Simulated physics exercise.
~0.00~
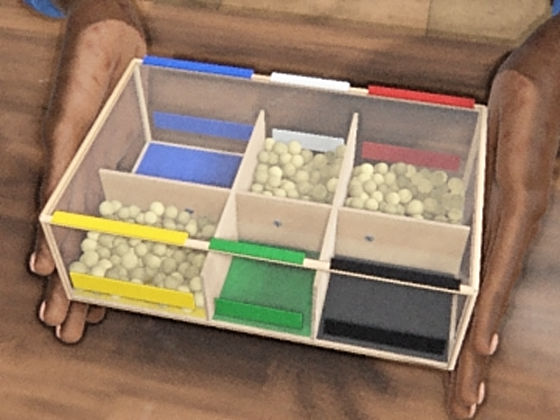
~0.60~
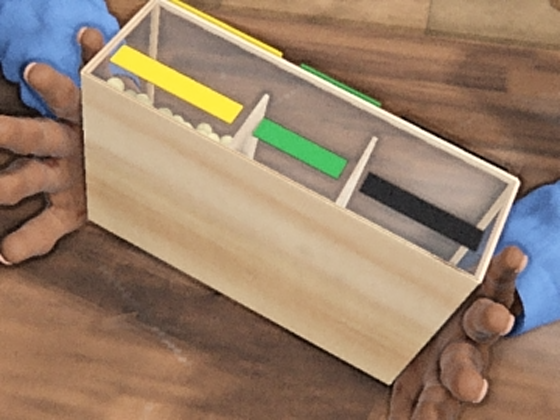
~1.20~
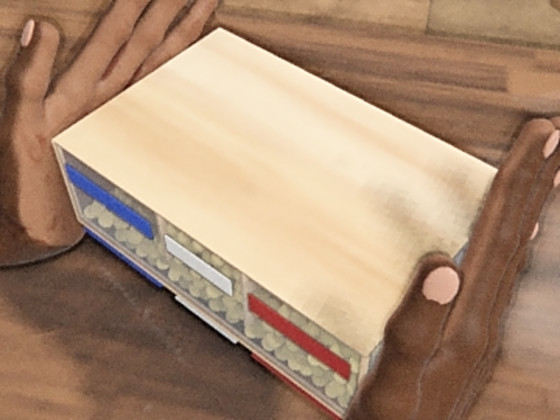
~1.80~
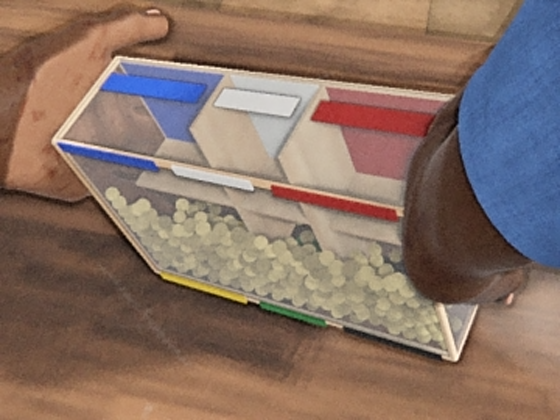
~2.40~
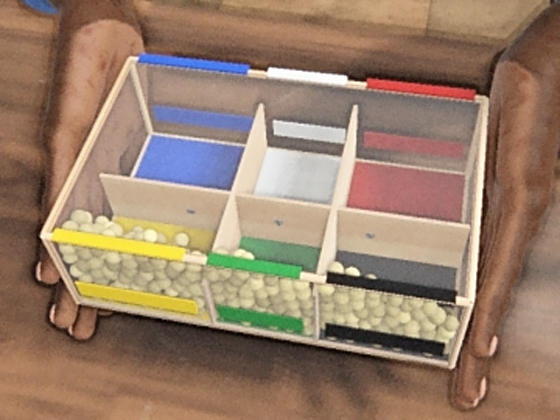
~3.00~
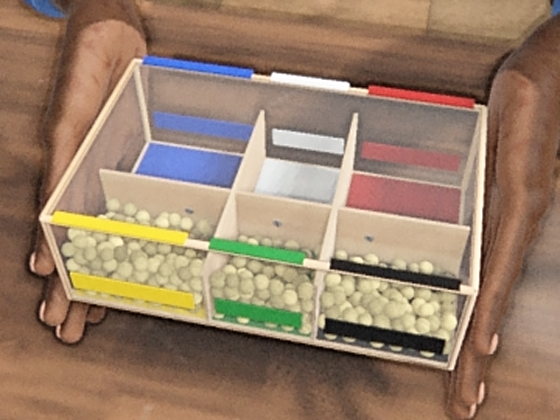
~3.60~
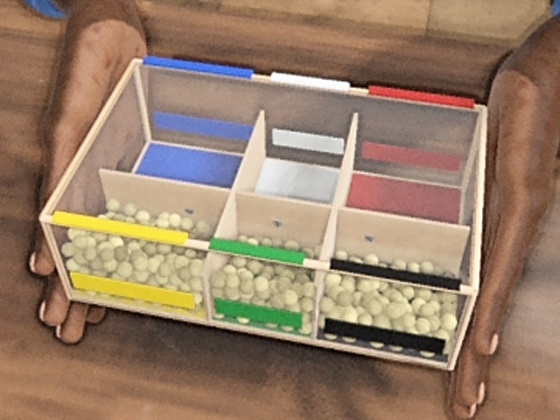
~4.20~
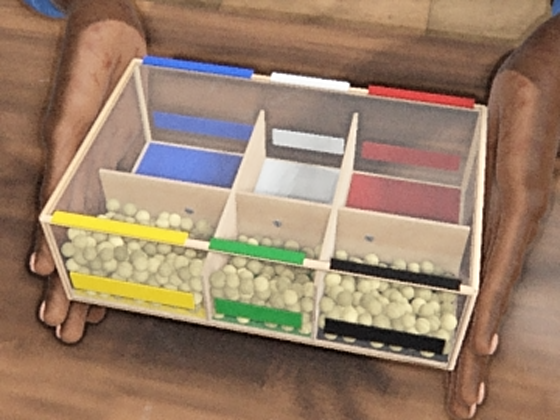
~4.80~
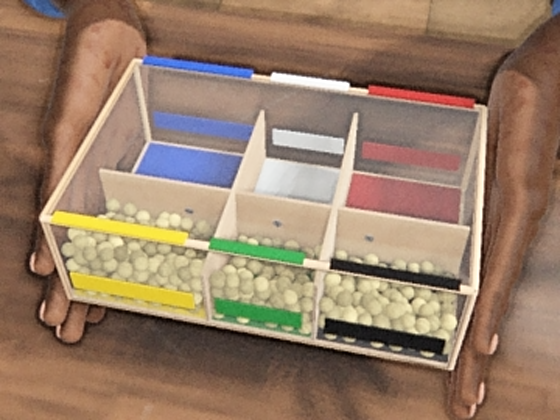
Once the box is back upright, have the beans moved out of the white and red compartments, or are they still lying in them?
They have moved out of the white and red compartments, which end up empty like the blue one. All the beans come to rest in the yellow, green and black compartments.
